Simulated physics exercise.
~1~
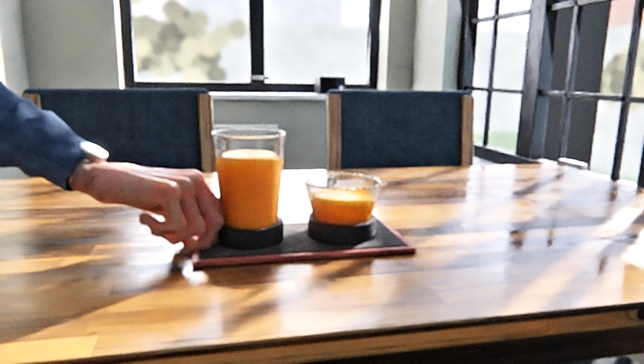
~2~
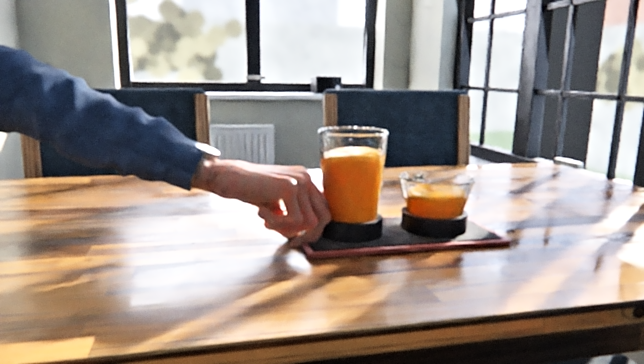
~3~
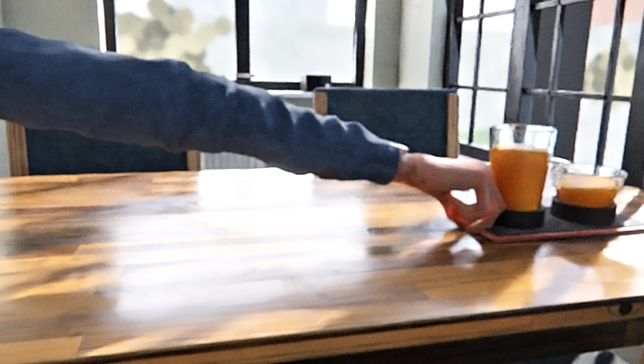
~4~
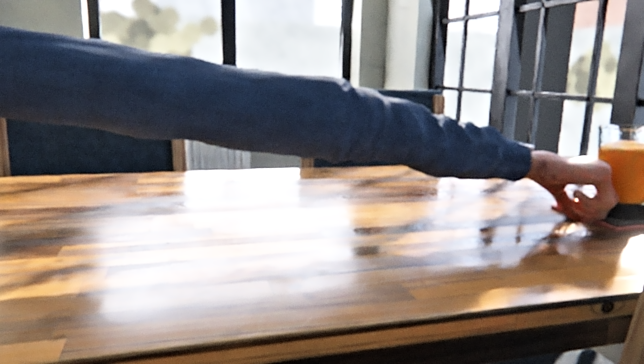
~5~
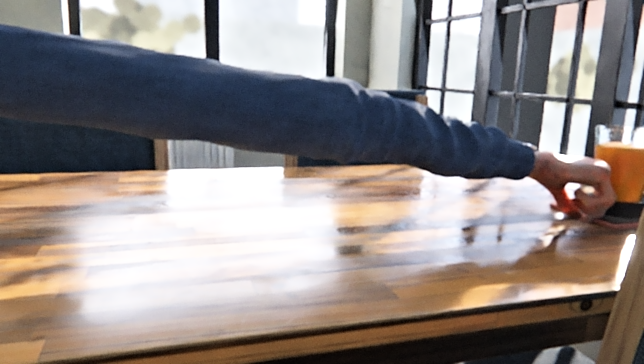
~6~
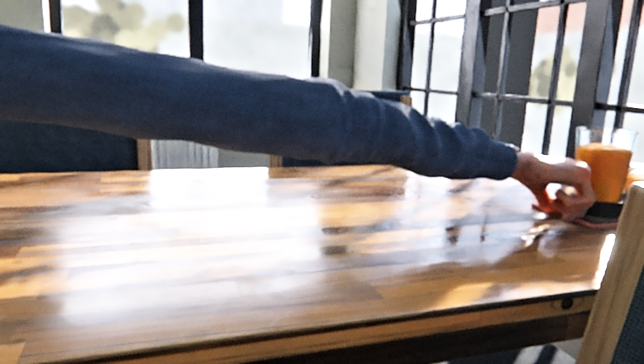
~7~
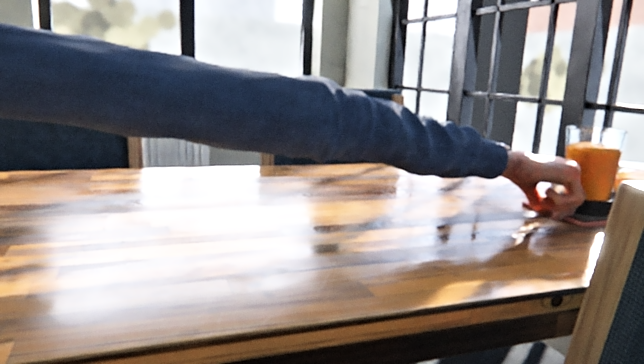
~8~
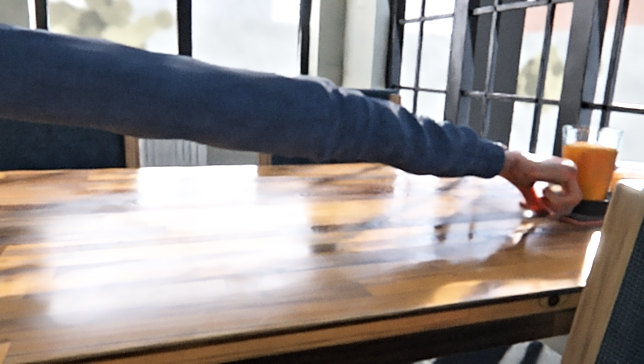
A dark tray carrying a tall glass and a smaller cup of orange juice slides right across a wooden table, guided by a blue-sleeved hand at its left side. It comes to rest near the table's far right end, the hand still beside the tall glass.
